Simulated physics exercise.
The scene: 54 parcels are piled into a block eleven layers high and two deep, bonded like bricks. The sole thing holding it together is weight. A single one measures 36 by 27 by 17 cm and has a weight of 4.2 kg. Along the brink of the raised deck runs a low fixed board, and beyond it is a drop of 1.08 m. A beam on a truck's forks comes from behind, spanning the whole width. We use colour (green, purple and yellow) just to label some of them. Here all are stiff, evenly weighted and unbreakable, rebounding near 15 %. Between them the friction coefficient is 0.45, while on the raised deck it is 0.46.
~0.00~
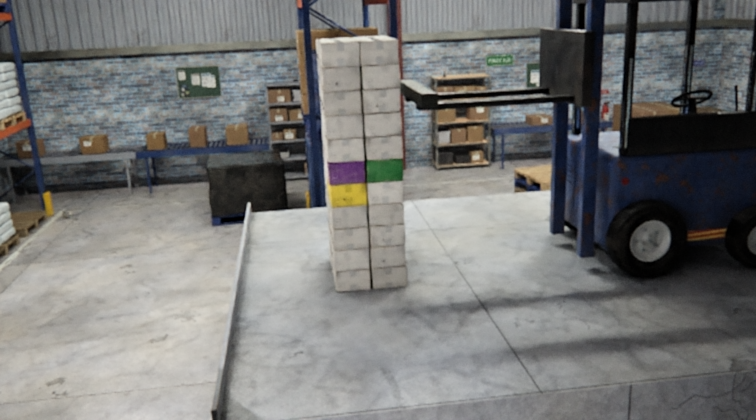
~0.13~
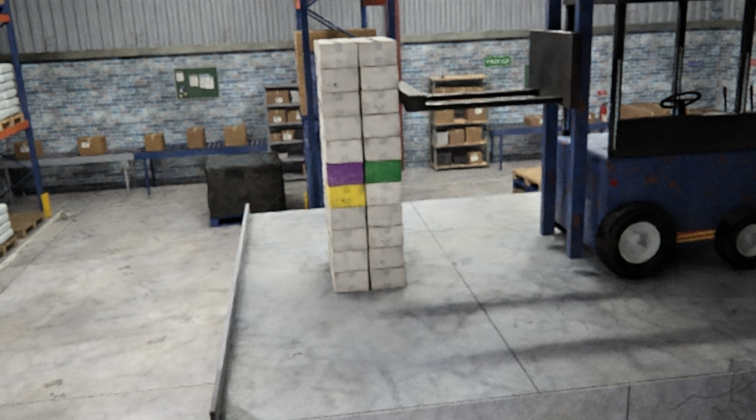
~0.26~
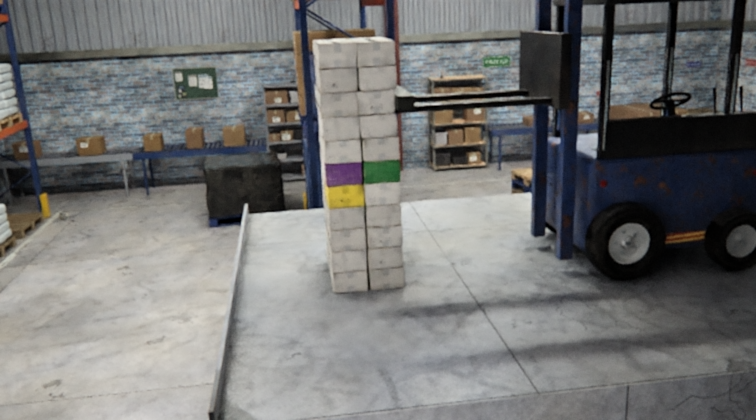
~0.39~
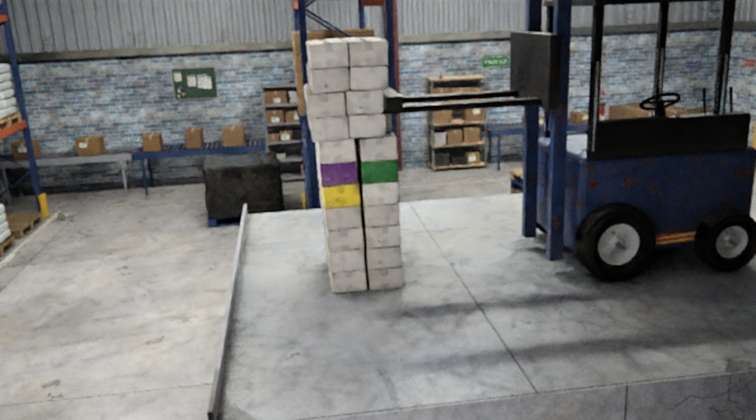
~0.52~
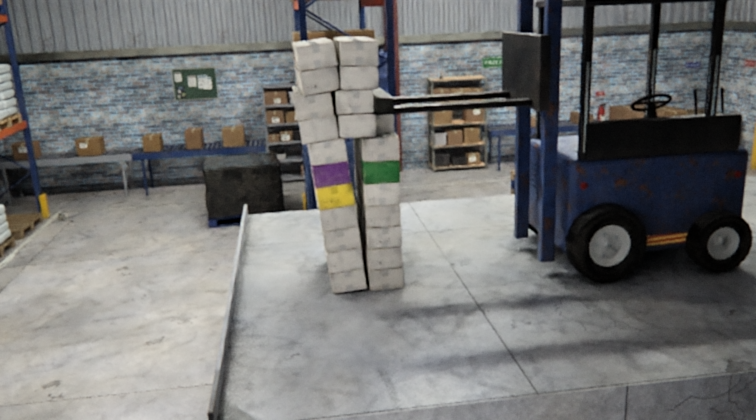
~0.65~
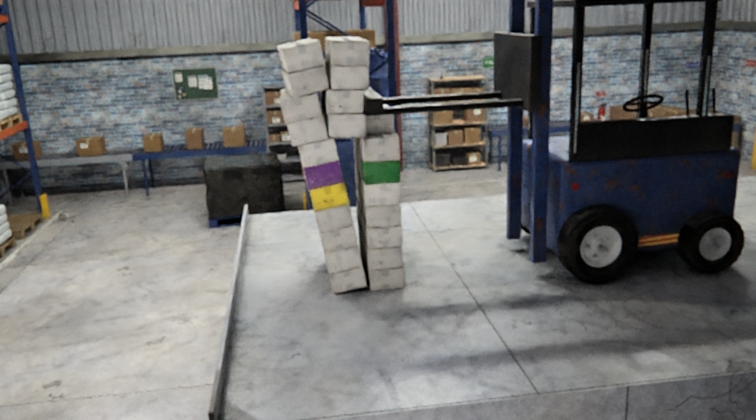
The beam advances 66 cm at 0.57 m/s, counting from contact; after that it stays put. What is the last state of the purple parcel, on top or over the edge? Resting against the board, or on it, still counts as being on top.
The purple parcel is over the edge.
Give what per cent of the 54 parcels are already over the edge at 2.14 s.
At that moment 40 per cent.
After 0.88 s, none of the 54 parcels over the edge, 36 disturbed; purple parcel leaning 17°; yellow parcel leaning 17°.
After 1.22 s, none of the 54 parcels over the edge, 36 disturbed; purple parcel leaning 41°, 15 cm lower; yellow parcel leaning 41°, 10 cm lower.
After 1.60 s, 10 of the 54 parcels over the edge; purple parcel on its side; yellow parcel on its side.
After 2.14 s, 22 of the 54 parcels over the edge; purple parcel on its side; yellow parcel upside down.
By the end (2.5 s), 23 of the 54 parcels over the edge; purple parcel on its side; yellow parcel on its side; green parcel unmoved. As the last picture would show them, middles, yellow parcel near (209, 388).
